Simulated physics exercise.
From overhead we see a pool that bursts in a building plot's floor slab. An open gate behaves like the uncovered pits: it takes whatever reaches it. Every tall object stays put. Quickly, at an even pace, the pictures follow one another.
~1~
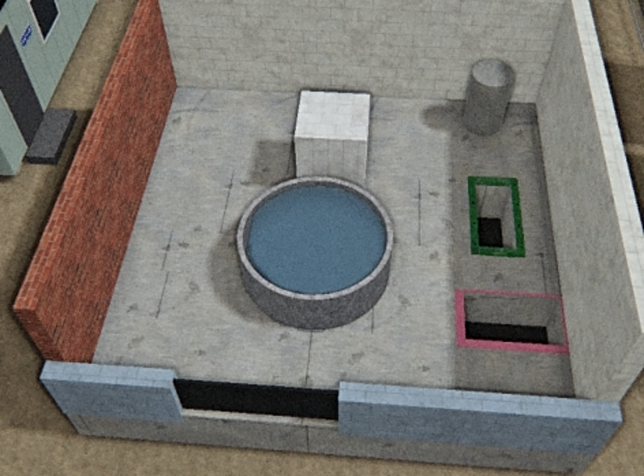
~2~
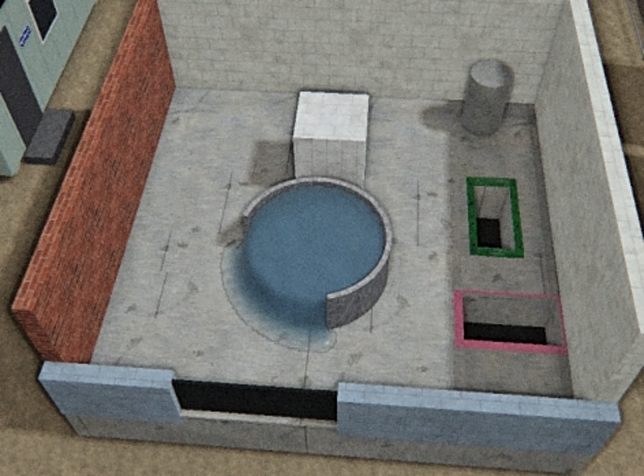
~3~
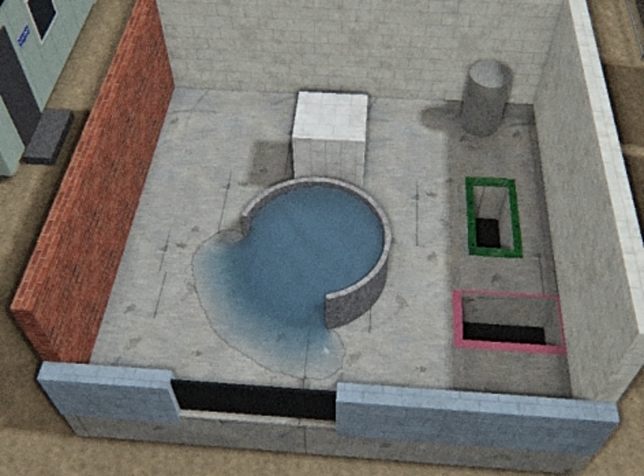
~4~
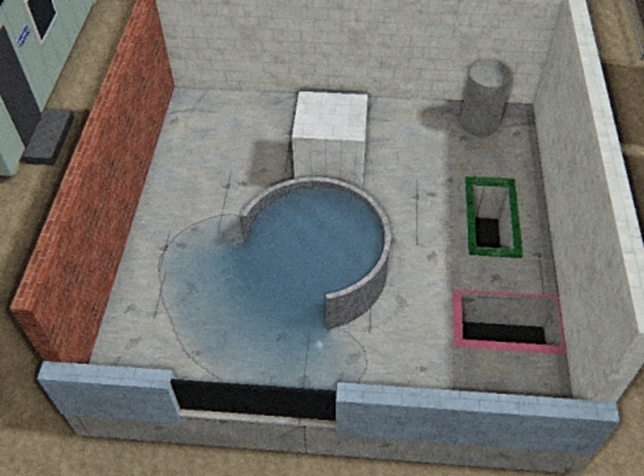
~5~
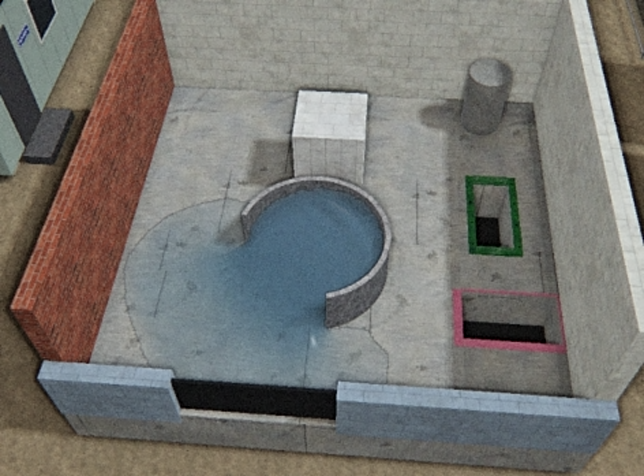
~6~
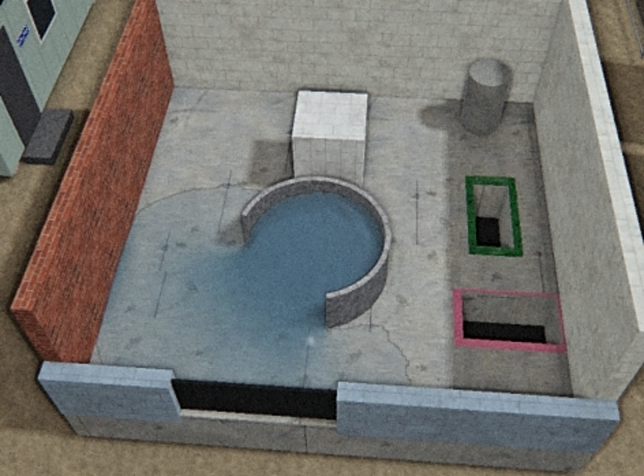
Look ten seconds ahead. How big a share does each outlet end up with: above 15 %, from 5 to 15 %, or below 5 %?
The result: The gate gets below 5 %; the pink pit gets above 15 %; the green pit gets below 5 %.
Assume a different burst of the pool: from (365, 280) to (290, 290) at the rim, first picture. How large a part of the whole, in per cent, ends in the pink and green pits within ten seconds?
Per cent: Pink 50, green 0.
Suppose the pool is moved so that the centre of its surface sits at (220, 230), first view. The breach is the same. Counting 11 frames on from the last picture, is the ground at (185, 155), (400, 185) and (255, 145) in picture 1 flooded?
Well, first one got wet, second one stays dry, third one got wet.
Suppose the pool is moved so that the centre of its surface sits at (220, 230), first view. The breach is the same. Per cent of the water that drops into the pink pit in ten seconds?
Roughly, in per cent: Pink 35.
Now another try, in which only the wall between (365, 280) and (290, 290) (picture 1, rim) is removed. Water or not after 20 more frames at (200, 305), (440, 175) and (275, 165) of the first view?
First spot submerged, second spot spared, third spot spared.
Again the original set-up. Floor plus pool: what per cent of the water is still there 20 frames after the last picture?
Estimate: 98 per cent.
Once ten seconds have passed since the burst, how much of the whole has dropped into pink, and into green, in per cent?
I'd say near 22 %, and near 2 %.
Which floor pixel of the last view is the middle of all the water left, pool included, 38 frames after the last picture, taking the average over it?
I'd say near (280, 236).
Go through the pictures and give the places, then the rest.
Still water in the pool at (315, 238), in the first frame.
The front is at a hidden place, out from the gap at (259, 296), in the second frame.
Water pours out at (258, 298) and has run to (334, 362), in the third frame.
The front is at a hidden place, out from the gap at (258, 299), in the fourth frame.
Water pours out at (259, 298) and has run to a hidden place, in the fifth frame.
Water pours out at (259, 299) and has run to (134, 221), in the sixth frame.
A moment on, water covers 30 % of the floor; the gate 0 %, the pink pit 0 %, the green pit 0 %.
Next, water covers 40 % of the floor; the gate 0 %, the pink pit 0 %, the green pit 0 %.
Then, water covers 60 % of the floor; the gate 0 %, the pink pit 2 %, the green pit 0 %.
Later, water covers 80 % of the floor; the gate 0 %, the pink pit 11 %, the green pit 0 %.
In the end, water covers 95 % of the floor; the gate 0 %, the pink pit 21 %, the green pit 1 %.
